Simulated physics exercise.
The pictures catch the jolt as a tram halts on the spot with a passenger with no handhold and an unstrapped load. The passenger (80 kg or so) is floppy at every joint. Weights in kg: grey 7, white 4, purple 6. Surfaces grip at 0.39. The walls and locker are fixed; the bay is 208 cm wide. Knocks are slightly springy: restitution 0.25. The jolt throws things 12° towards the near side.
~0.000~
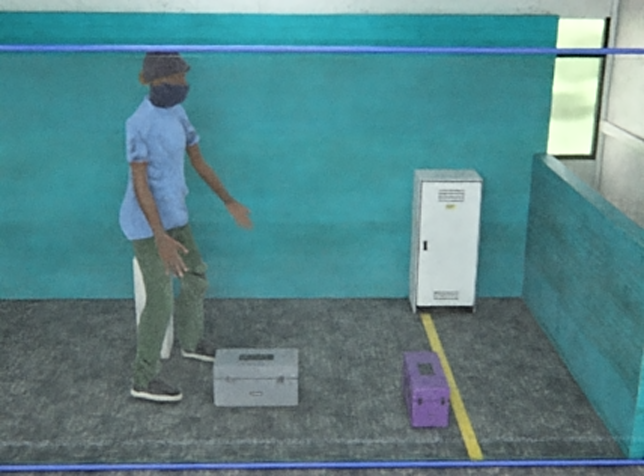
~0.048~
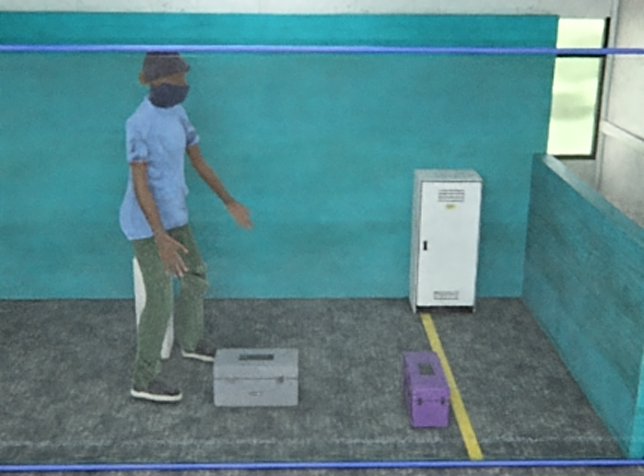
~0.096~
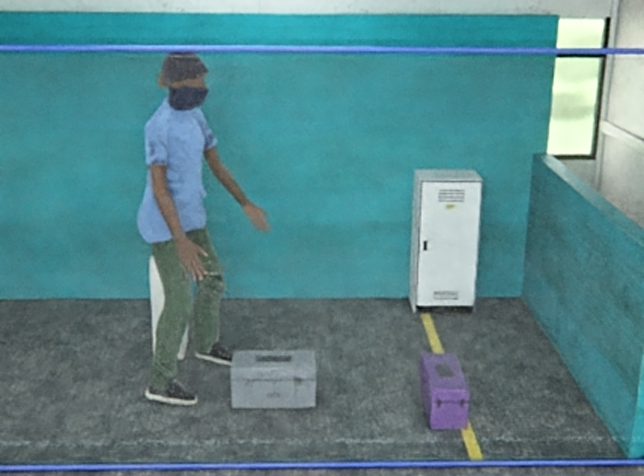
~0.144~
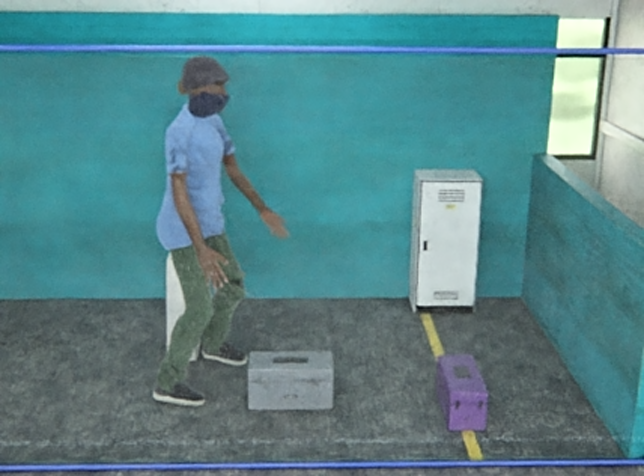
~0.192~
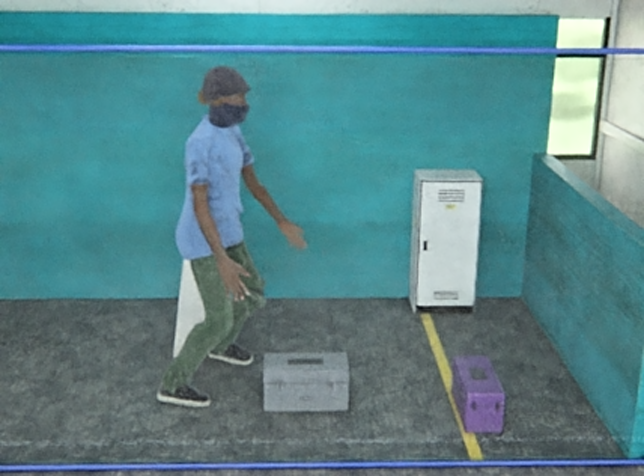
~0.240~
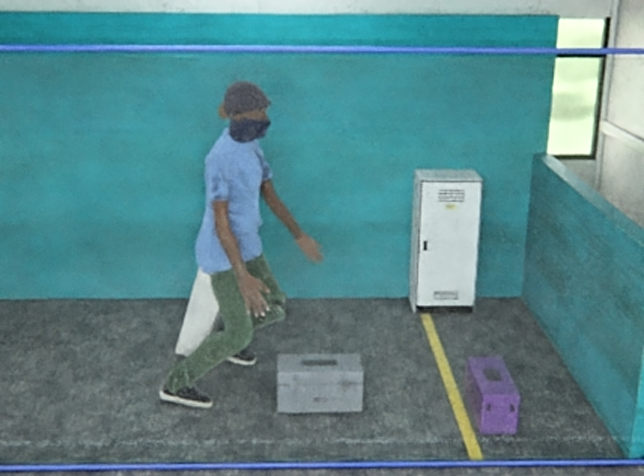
A masked man in a blue shirt lurching right, knees bending, as grey and purple toolboxes slide right past a still white locker.
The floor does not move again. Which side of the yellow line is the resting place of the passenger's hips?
The passenger's hips stop short of the yellow line.
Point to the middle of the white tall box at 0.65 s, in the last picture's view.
Around (260, 321).
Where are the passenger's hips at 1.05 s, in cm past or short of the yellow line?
About 20 cm short of it.
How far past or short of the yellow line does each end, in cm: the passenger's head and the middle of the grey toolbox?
Passenger's head 40 past, grey toolbox 40 short.
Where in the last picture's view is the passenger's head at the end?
Near (530, 379).
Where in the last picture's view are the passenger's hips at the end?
Near (424, 351).
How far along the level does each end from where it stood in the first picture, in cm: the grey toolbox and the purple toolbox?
Grey toolbox 60, purple toolbox 70.
After 0.40 s the passenger's hips are 87 cm short of the yellow line, near (292, 310) in the last picture's view.
After 0.65 s the passenger's hips are 68 cm short of the yellow line, near (326, 303) in the last picture's view.
After 1.05 s the passenger's hips are 20 cm short of the yellow line, near (414, 346) in the last picture's view.
Final state at 2.4 s, grey toolbox stops short of the yellow line; white tall box stops short of the yellow line; purple toolbox crosses the yellow line; passenger's hips stop short of the yellow line; passenger's head crosses the yellow line.
